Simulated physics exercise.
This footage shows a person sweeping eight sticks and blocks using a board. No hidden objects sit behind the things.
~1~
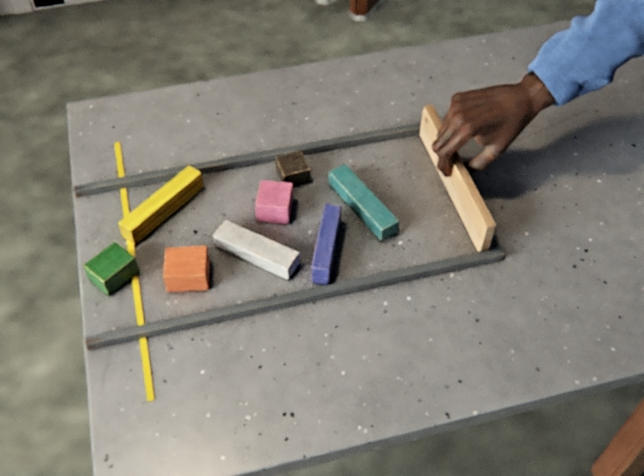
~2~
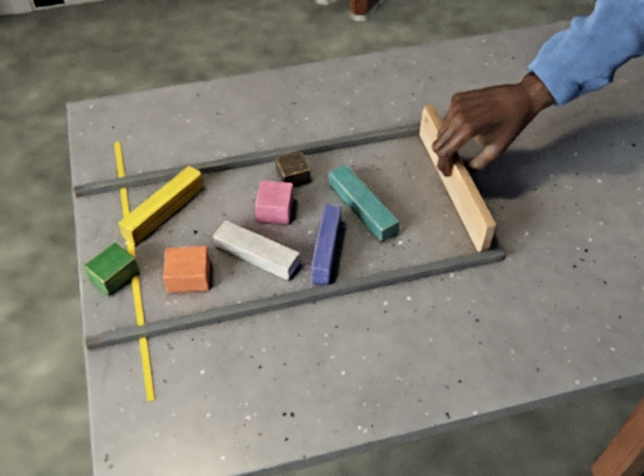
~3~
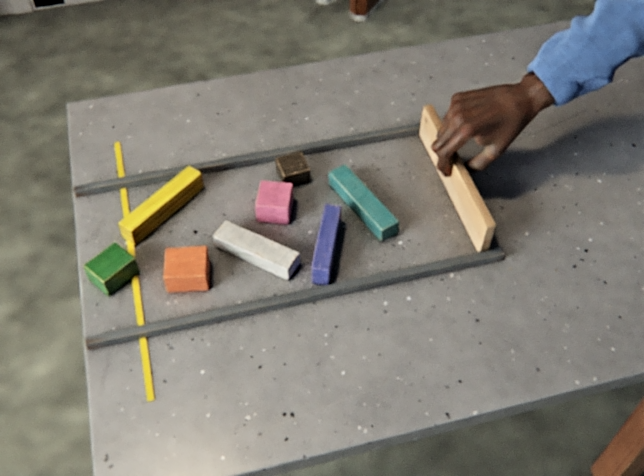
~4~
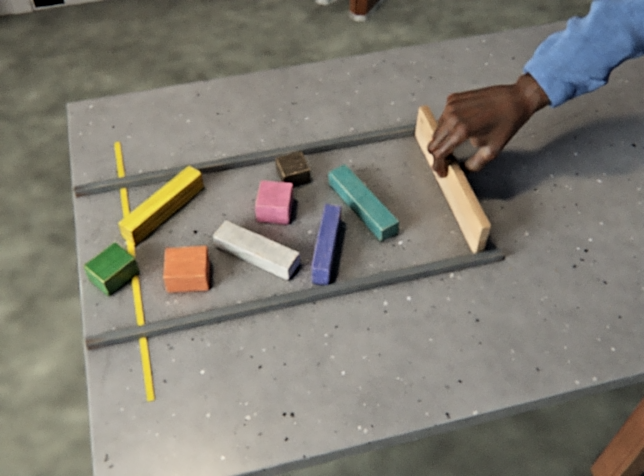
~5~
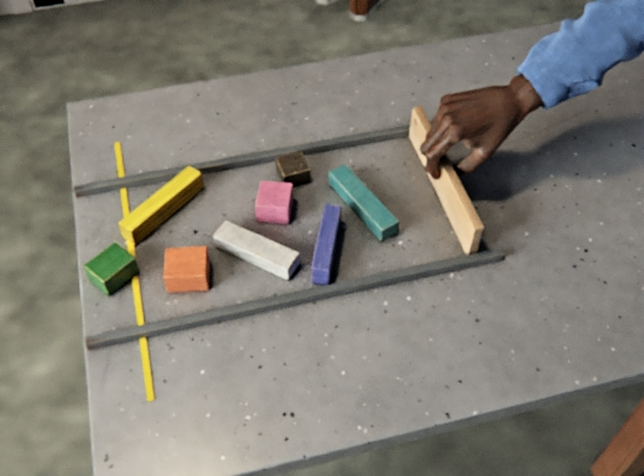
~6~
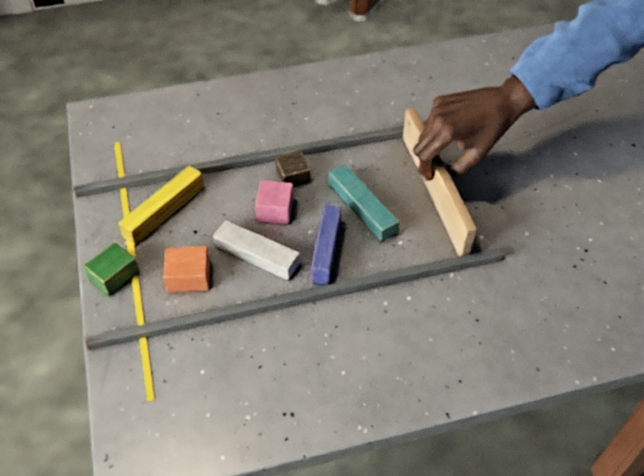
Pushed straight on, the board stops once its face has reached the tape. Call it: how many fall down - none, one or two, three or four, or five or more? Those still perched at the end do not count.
Call: Three or four fall down.
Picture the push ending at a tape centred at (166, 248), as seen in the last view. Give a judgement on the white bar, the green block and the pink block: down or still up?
White bar: Stays in place; green block: Goes down; pink block: Stays in place.
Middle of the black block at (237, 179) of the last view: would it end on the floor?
Lab note: Started there, it remains on top.
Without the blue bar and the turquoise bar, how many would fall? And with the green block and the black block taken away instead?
The first removal gives 2, the second gives 2.
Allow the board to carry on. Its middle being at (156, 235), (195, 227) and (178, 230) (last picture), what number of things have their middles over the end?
Over the end: 2, 0, 0.
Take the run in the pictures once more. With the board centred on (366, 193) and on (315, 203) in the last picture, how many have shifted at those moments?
1 and 5.
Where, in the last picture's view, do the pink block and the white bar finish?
Pink block: (88, 243); white bar: (78, 299).
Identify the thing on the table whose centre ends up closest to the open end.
Foremost is the white bar.
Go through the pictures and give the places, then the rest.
Green block (112, 268); yellow stick (163, 204); orange block (187, 269); board (455, 176); tape (132, 254), in the first frame.
Yellow stick (163, 204); black block (293, 170), in the second frame.
Orange block (187, 269); board (455, 176), in the third frame.
Green block (112, 269); turquoise bar (363, 202), in the fourth frame.
Yellow stick (163, 204); pink block (275, 202), in the fifth frame.
Green block (112, 269); yellow stick (163, 204); orange block (187, 269); board (437, 179); tape (132, 254), in the sixth frame.
Soon after, none off yet; green block at rest near (112, 269); yellow stick at rest near (163, 204); orange block at rest near (187, 269).
In the end, the number that fall off is three or four; gone, orange block, yellow stick and green block.
